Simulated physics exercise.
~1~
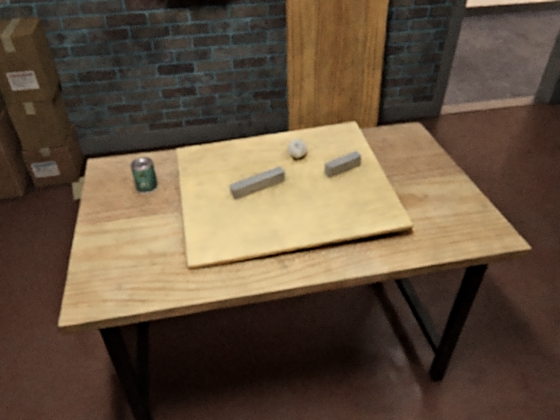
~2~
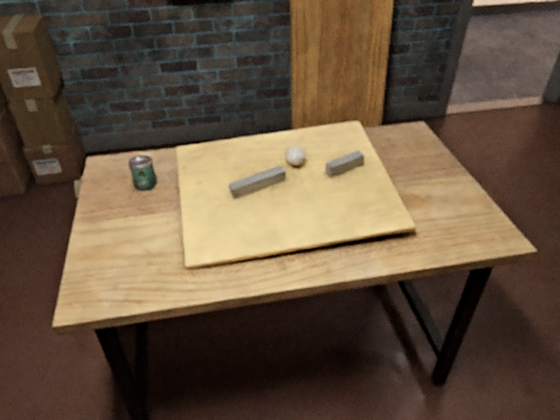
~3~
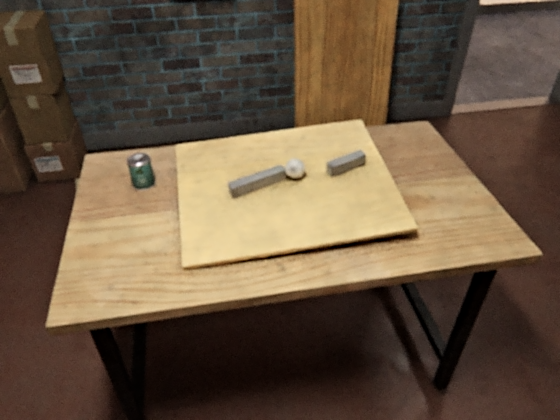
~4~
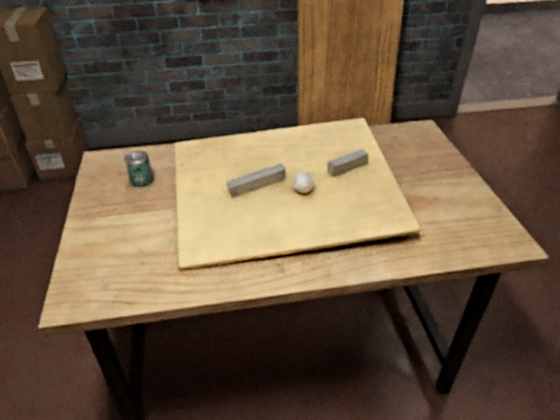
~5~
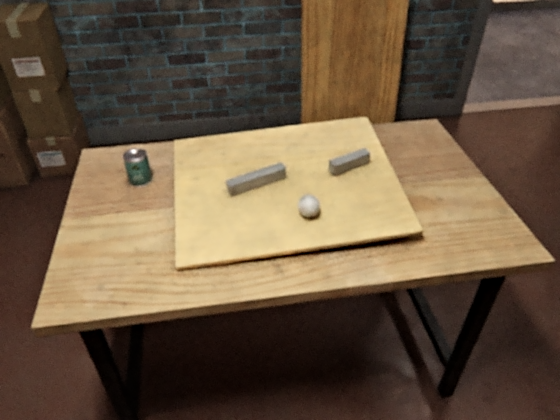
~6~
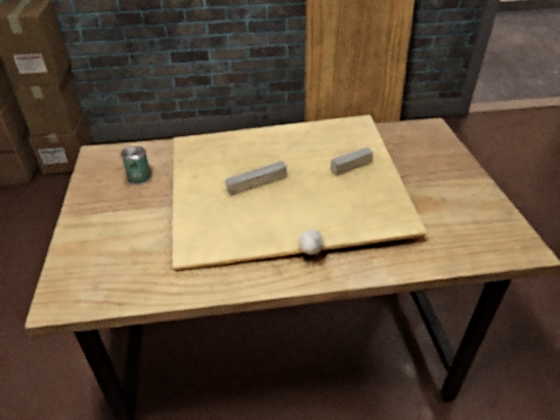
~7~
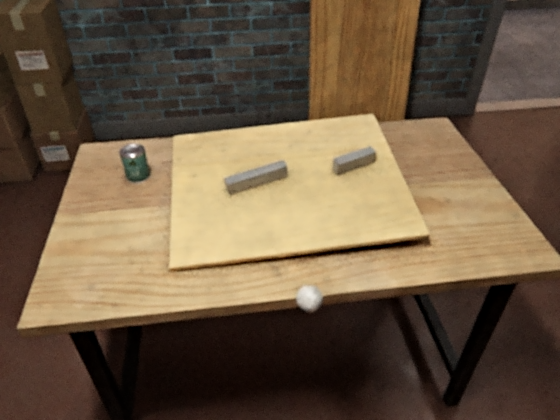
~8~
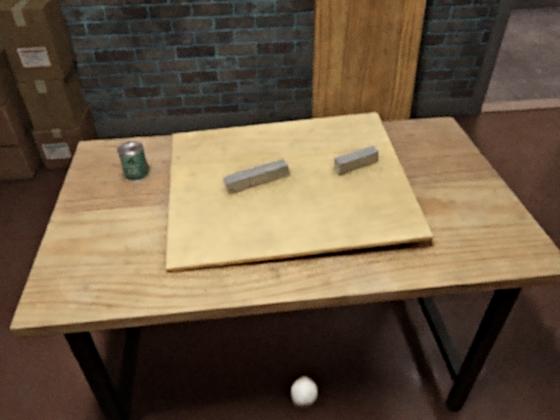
In the video, a white onion rolls down a tilted board on a wooden table, passing between two gray blocks, then drops over the near edge and falls toward the floor, while a turquoise tin stays in place to the left.
